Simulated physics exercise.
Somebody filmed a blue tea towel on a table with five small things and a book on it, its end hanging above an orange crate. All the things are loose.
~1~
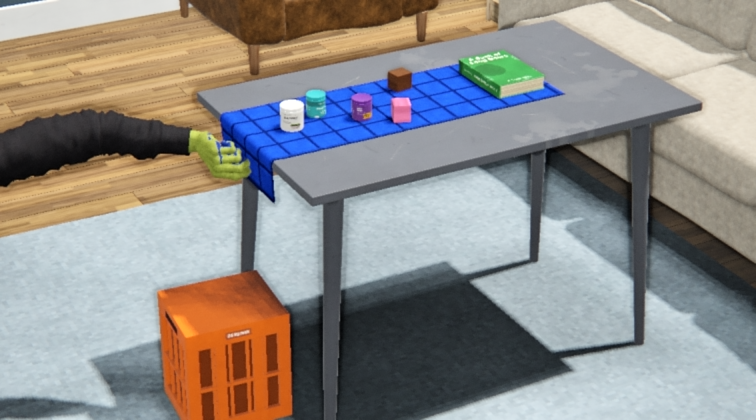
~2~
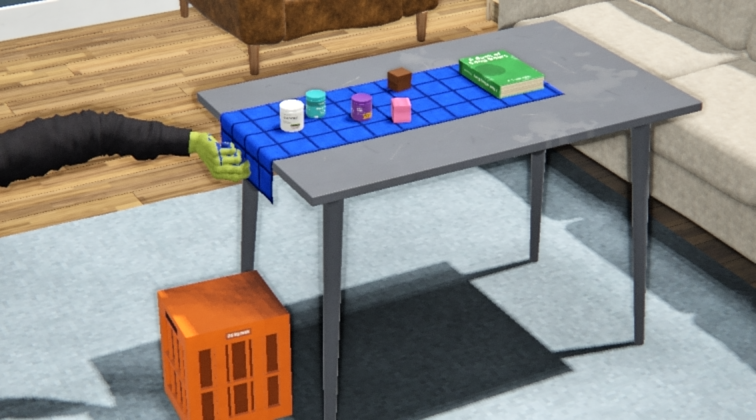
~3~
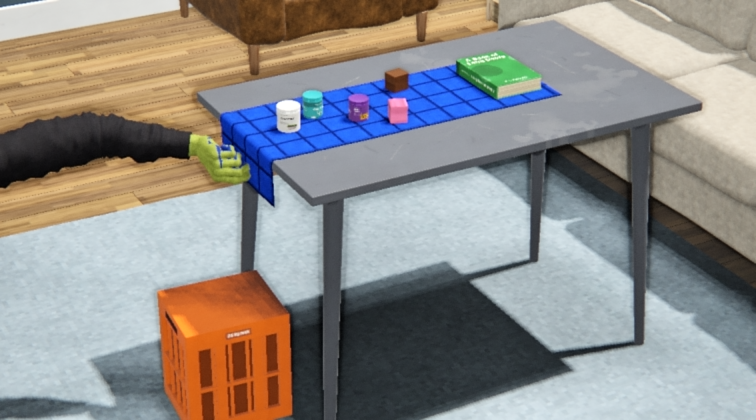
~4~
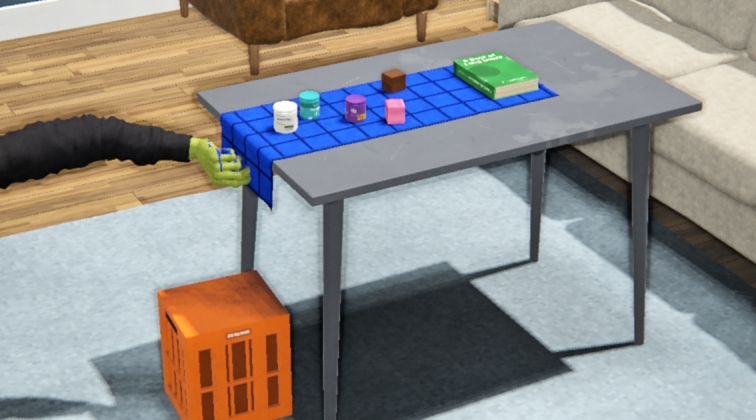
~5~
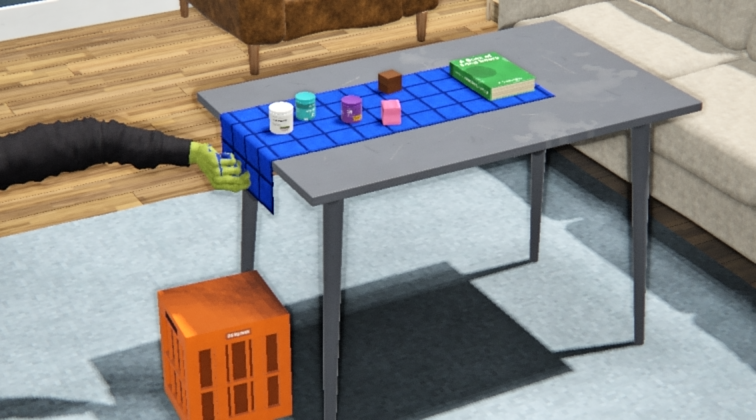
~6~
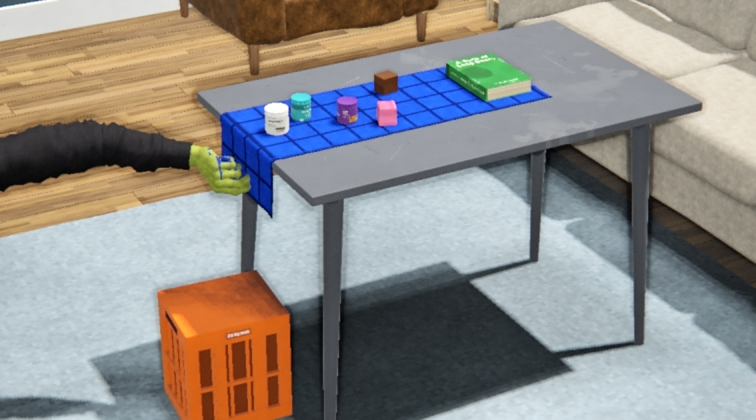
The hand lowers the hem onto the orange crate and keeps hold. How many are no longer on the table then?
Over the edge go three.
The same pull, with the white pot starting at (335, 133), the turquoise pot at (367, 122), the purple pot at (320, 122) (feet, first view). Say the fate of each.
The white pot tumbles off; the turquoise pot tumbles off; the purple pot is carried off.
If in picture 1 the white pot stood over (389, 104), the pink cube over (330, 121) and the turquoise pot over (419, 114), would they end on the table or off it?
The white pot survives; the pink cube is carried off; the turquoise pot remains up.
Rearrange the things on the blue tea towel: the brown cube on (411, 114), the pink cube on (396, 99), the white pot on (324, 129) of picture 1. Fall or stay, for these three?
The brown cube survives, the pink cube does not fall, the white pot is carried off.
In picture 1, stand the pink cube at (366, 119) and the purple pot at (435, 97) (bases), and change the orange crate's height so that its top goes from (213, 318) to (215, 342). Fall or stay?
The pink cube drops off; the purple pot holds on.
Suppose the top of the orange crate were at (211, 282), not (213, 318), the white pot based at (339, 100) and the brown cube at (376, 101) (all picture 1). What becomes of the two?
The white pot remains up; the brown cube stays on.
Early on, hem near (248, 245); white pot gone.
Midway, hem near (248, 277); white pot and turquoise pot gone.
Finally, hem on the crate; white pot, turquoise pot and purple pot gone. The table loses three.
